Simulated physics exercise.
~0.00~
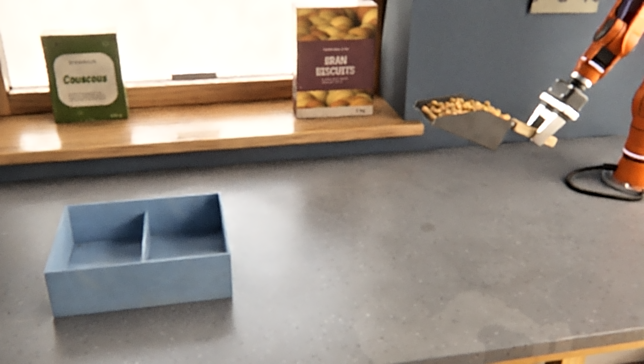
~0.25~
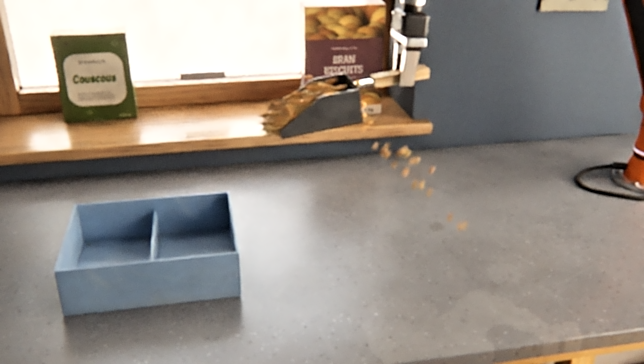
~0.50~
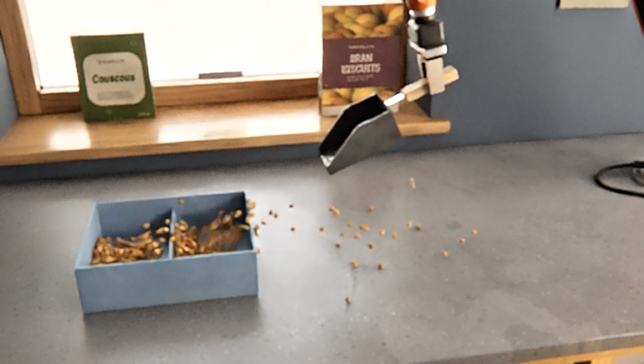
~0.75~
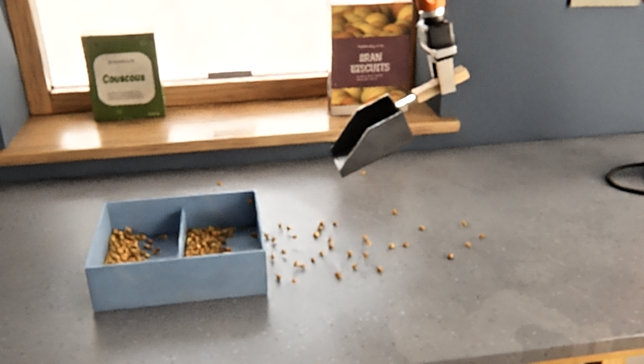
Robot arm swinging a scoop of chickpeas left and tipping it, filling both halves of a blue bin and scattering some across the table.
